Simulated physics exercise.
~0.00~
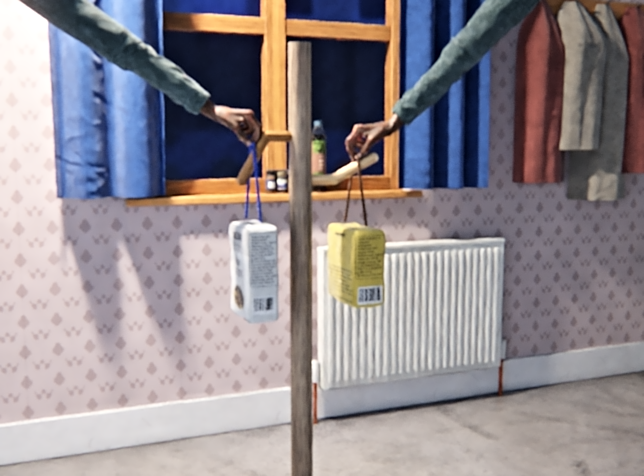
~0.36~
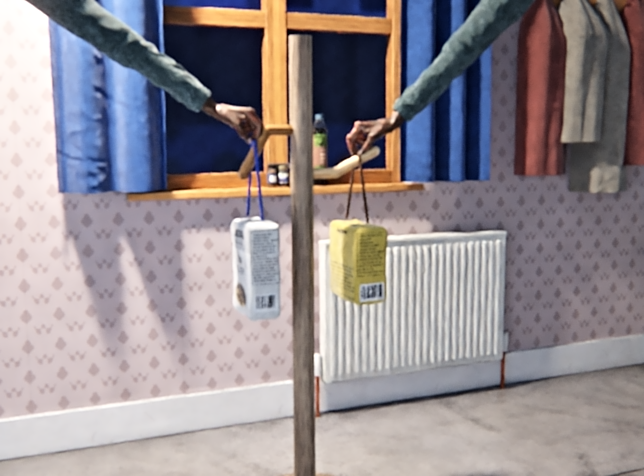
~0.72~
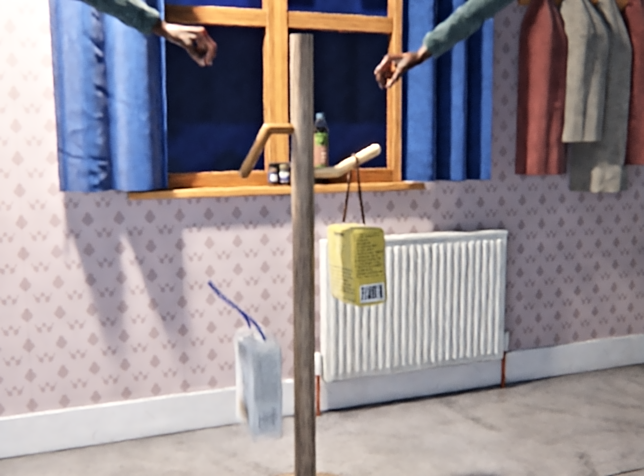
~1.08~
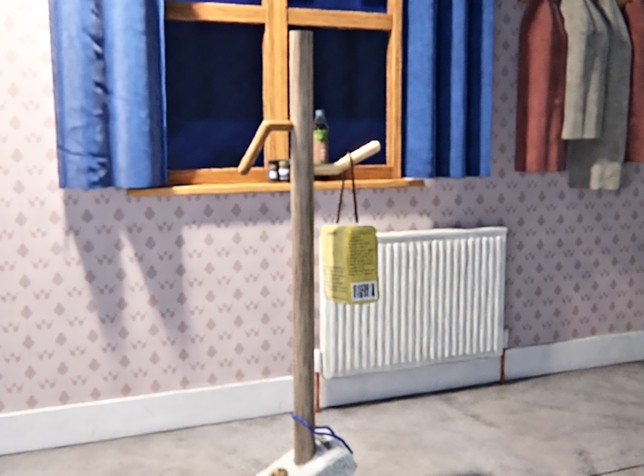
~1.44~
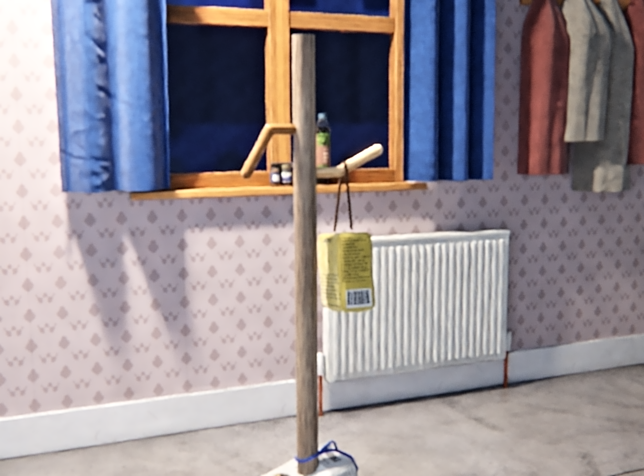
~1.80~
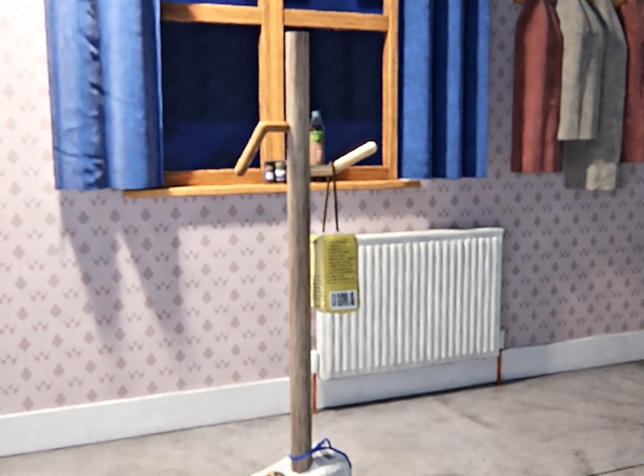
In a room with patterned wallpaper, seen from the front by a slightly swaying camera, a wooden post stands before a window with blue curtains, a white radiator behind it and clothes hanging at the right. Two hands reach in from either side, holding a white bag by a blue loop at the left peg and a yellow sack by a dark loop at the right peg. The hands let go and draw back, and the white bag drops straight away. It lands on its side at the foot of the post. The yellow sack stays hanging, shifting slightly left toward the post and leaning a little.
